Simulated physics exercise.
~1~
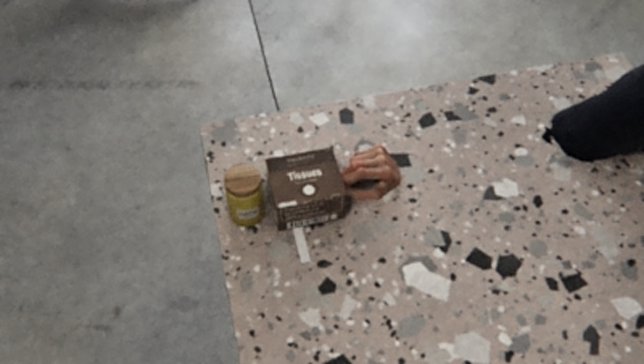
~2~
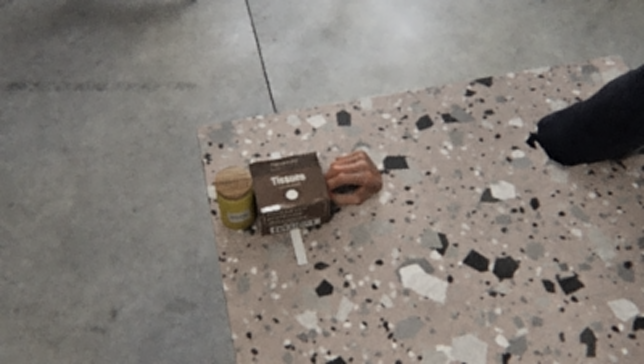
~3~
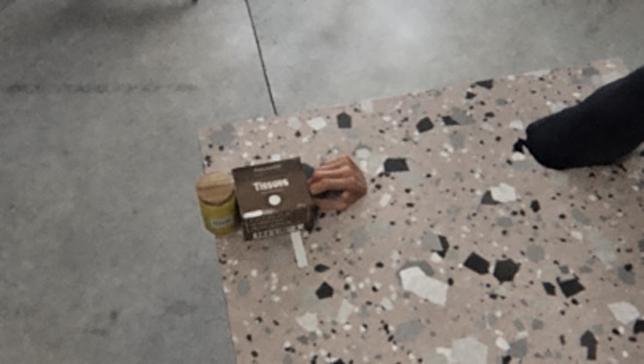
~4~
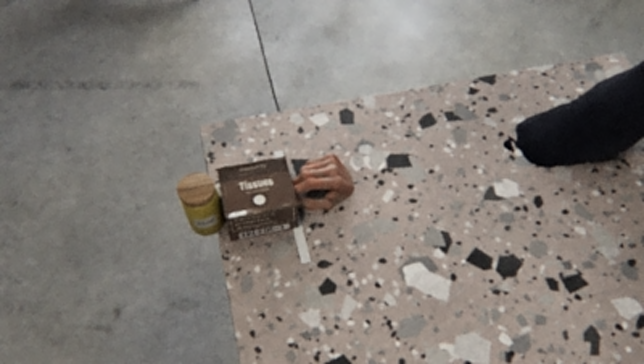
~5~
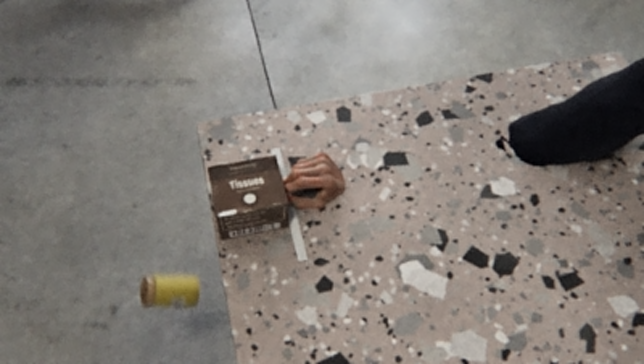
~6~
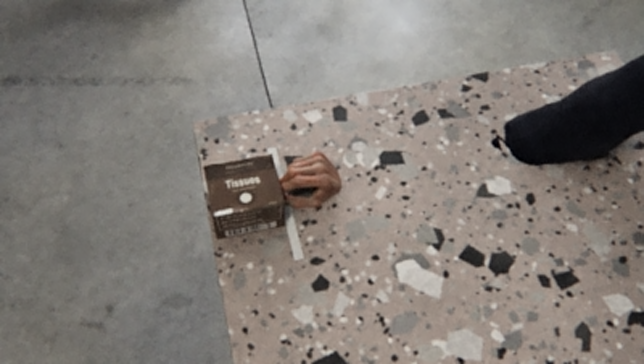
Hand sliding a brown tissue box left across a speckled table, pushing a yellow jar off the edge and out of view.
